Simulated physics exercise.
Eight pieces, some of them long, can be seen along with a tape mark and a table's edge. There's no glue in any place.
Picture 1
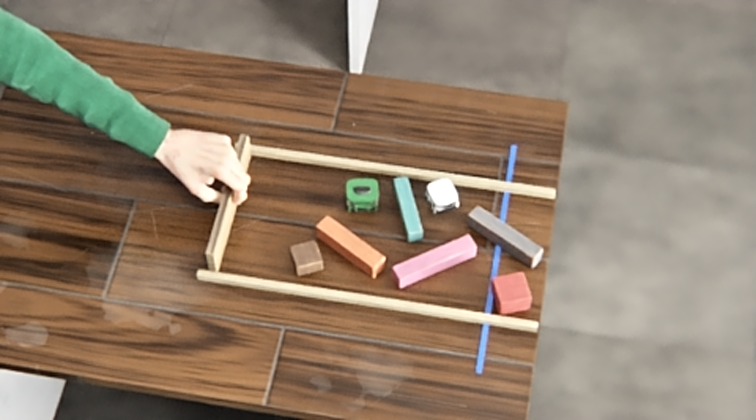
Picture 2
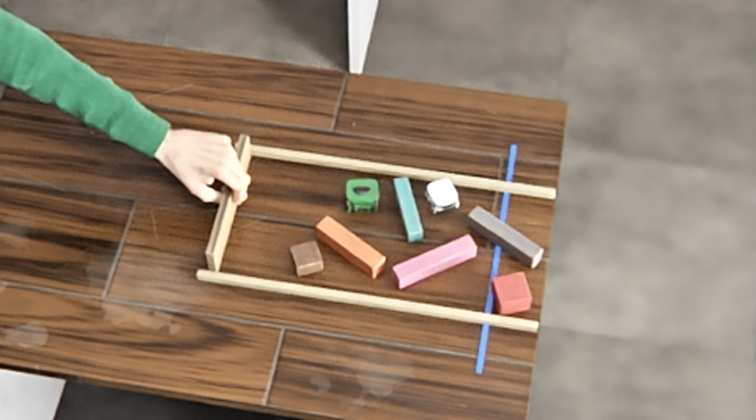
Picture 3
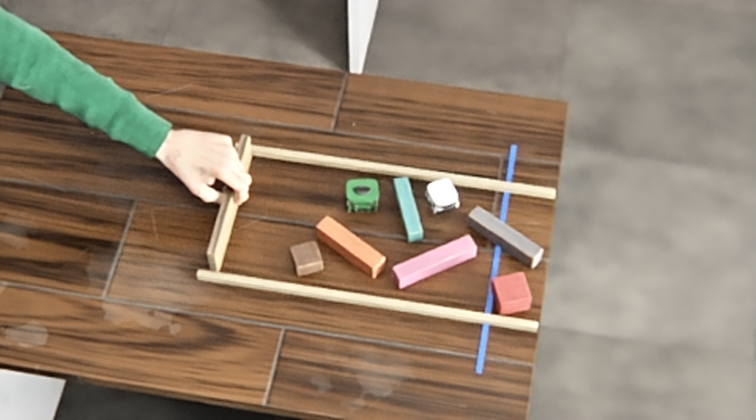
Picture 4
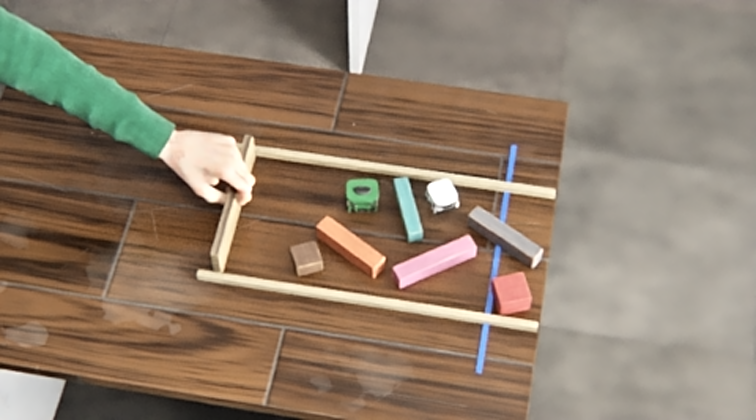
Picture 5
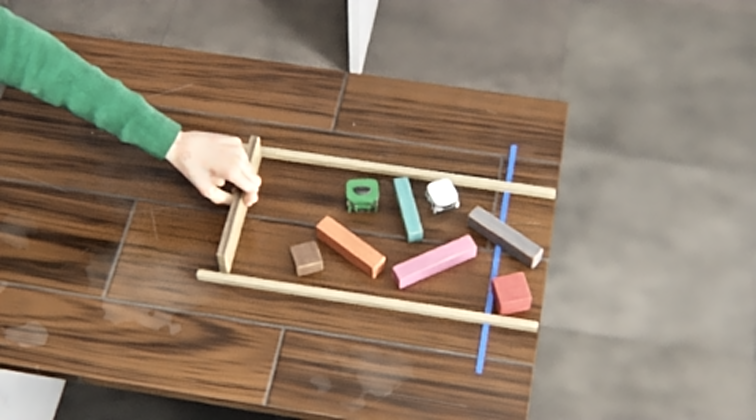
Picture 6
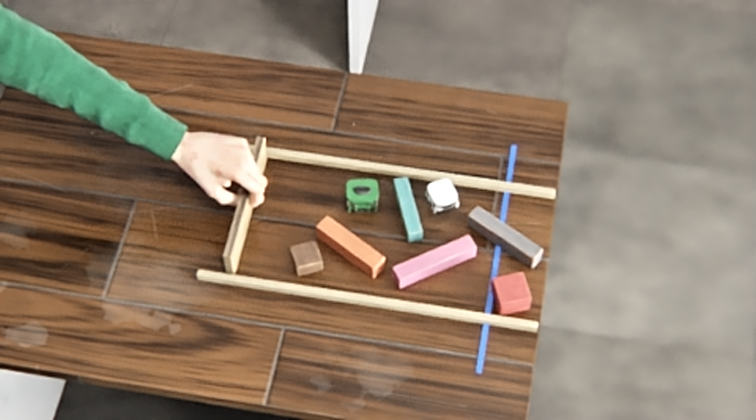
In this clip, a green-sleeved hand slides an upright wooden board a short way right between two wooden strips on a table, while the coloured blocks, bars and small cases near a blue tape line stay still.
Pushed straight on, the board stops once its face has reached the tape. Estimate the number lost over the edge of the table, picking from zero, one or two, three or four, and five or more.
Most likely, three or possibly four will tumble down.
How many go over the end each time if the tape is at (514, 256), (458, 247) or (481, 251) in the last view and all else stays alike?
The counts: 5, 0 and 2.
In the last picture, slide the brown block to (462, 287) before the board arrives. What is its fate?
It stays put.
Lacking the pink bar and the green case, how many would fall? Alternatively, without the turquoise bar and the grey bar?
Tally of falls: 2 for the first try, 1 for the second.
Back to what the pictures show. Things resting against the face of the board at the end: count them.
It's 3 of them.
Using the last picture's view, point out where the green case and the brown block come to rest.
Final spots - green case (518, 219), brown block (504, 293).
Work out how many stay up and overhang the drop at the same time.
Answer: 0.
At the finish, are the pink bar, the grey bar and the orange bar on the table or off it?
Pink bar: Ends up off; grey bar: Ends up off; orange bar: Still up.
Soon after, none off yet; red block at rest near (511, 294); grey bar at rest near (505, 237); pink bar moving near (440, 267).
By the end, the number that fall off is three or four; fallen, white case, pink bar, grey bar and red block.
